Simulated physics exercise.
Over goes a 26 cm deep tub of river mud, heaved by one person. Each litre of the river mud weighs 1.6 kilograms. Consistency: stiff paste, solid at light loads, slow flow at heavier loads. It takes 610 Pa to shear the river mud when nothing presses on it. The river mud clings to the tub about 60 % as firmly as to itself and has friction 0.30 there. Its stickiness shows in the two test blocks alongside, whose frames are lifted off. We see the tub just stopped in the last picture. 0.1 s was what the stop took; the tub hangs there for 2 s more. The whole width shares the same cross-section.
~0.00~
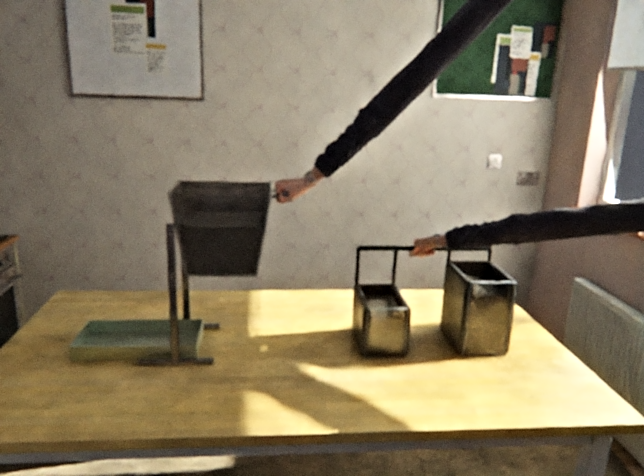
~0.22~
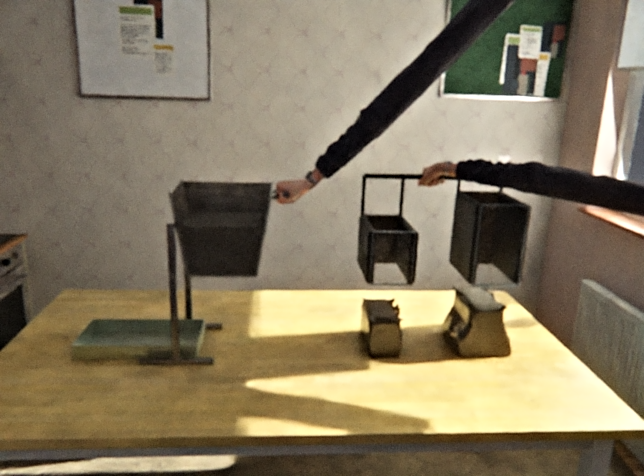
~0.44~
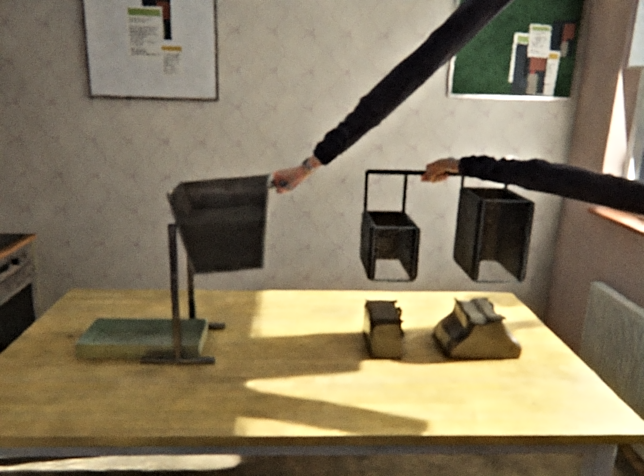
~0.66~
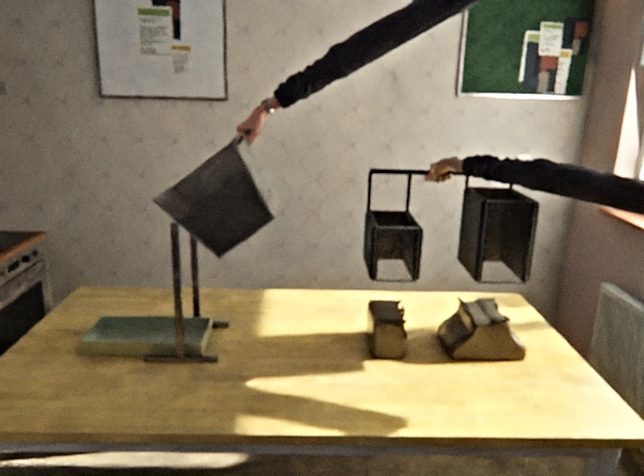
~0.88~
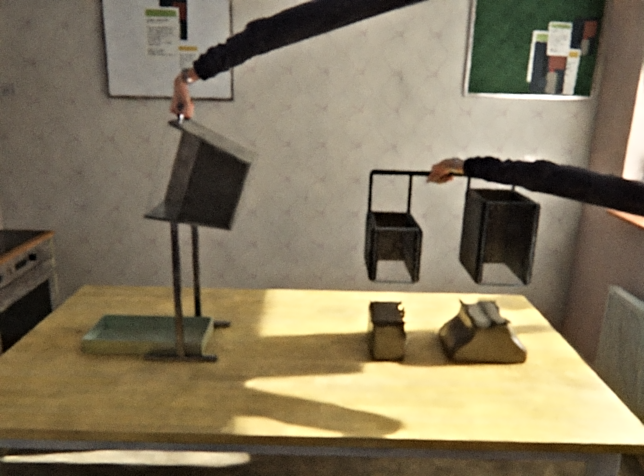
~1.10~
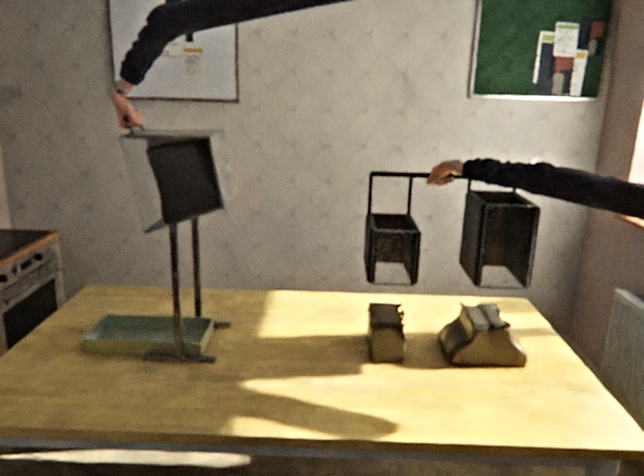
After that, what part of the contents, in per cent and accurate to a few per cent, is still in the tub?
The part still in the tub is near 0 out of 100.
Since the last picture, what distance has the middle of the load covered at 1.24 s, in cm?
Looks like around 10 cm to me.
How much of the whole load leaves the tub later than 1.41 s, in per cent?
Roughly 35 per cent of the load.
By 1.24 s, the tub is at 100 degrees and holds 85 %.
By 1.41 s, the tub is at 100 degrees and holds 35 %.
By 1.58 s, the tub is at 100 degrees and holds 11 %.
By 1.75 s, the tub is at 100 degrees and holds 0 %.
By 3.10 s, at the end, the tub is at 100 degrees and holds 0 %.
